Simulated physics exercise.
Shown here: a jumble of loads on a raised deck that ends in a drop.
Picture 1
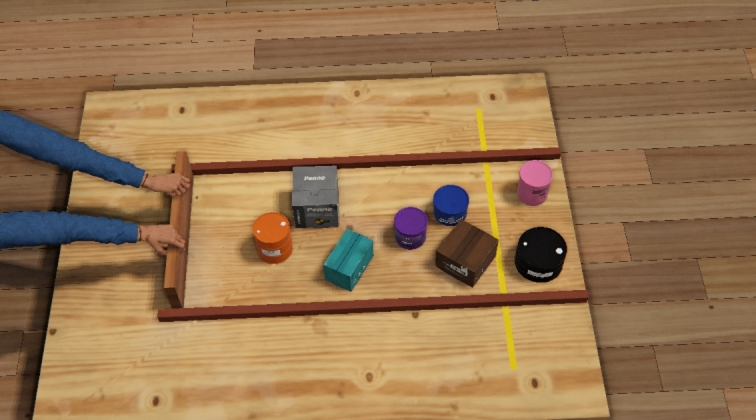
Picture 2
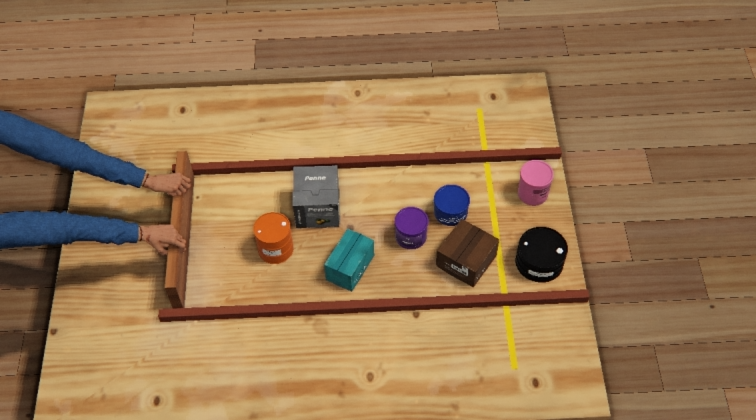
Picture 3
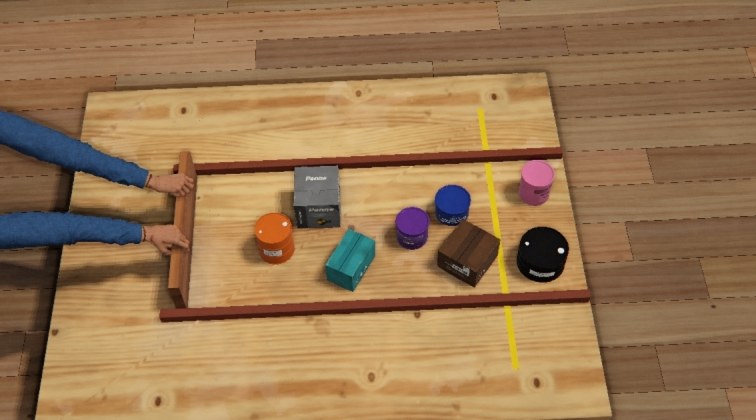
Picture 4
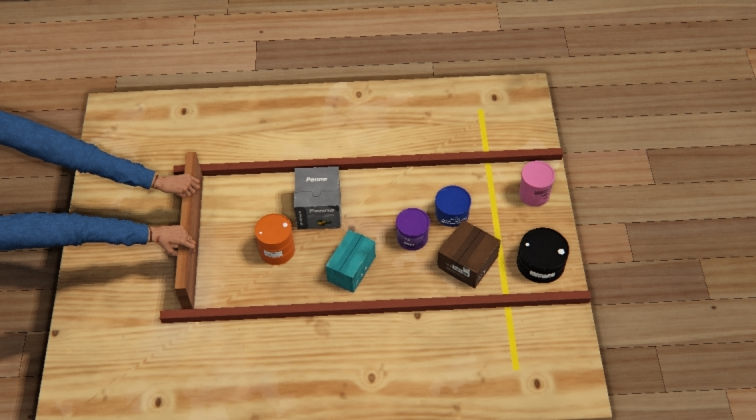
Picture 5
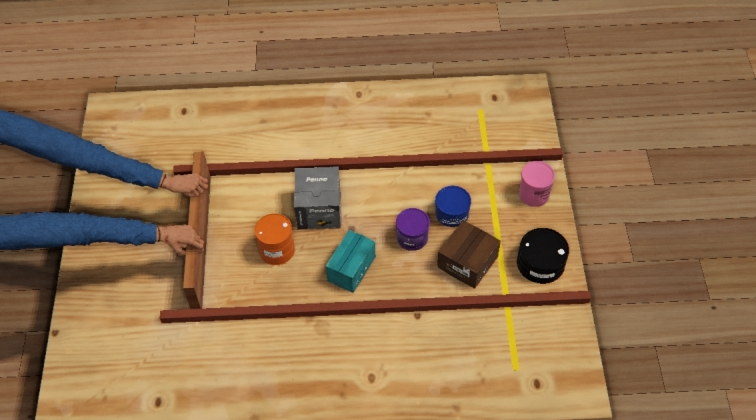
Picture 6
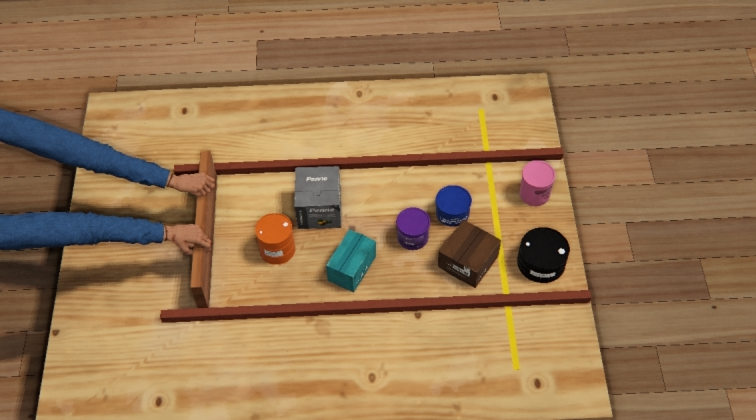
A wooden plank held by two blue-sleeved hands slides slowly a short way right between two dark red rails on a pale wooden board, seen from above over a plank floor. Ahead of it sit an orange canister, grey box, teal box, purple and blue pails and brown parcel, with a pink pail and black canister beyond yellow tape. The objects stay in place, untouched, and the view barely shifts.
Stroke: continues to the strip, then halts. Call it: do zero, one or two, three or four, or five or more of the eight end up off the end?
One or two end up off it.
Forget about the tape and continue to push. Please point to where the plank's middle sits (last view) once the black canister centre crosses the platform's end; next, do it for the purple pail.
The middle is at (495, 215) when it's the black canister, and at (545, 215) when it's the purple pail.
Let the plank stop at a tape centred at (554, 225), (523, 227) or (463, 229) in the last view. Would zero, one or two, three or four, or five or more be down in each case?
Taking the places in the order asked: 5 or more, then either three or four, then none.
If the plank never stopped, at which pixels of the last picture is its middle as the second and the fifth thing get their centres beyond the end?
For the first, roughly (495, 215); for the next, roughly (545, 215).
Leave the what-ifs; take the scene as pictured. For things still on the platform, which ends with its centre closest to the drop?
Black canister - nearest.
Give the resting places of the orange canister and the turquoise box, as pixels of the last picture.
The first near (518, 227), the second near (533, 263).
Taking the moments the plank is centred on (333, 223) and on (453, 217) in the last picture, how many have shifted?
At the first spot the count is 3, and at the second it is 8.
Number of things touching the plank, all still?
3 are in contact with it.
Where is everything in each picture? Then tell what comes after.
Pink pail (534, 184); black canister (541, 255); brown parcel (467, 253); plank (180, 229); tape (495, 227), in the first frame.
Black canister (541, 254); plank (181, 229), in the second frame.
Brown parcel (469, 253); purple pail (412, 229), in the third frame.
Pink pail (536, 184); orange canister (275, 240), in the fourth frame.
Black canister (543, 256); blue pail (453, 207), in the fifth frame.
Pink pail (537, 184); black canister (543, 255); brown parcel (469, 254); plank (205, 228); tape (497, 228), in the sixth frame.
Soon after, none off yet; pink pail at rest near (537, 184); black canister at rest near (543, 255); brown parcel at rest near (469, 254).
After that, none off yet; pink pail at rest near (537, 184); black canister displaced a little near (570, 259); brown parcel displaced about its own width near (515, 243).
In the end, the number that fall off is one or two; gone, pink pail.
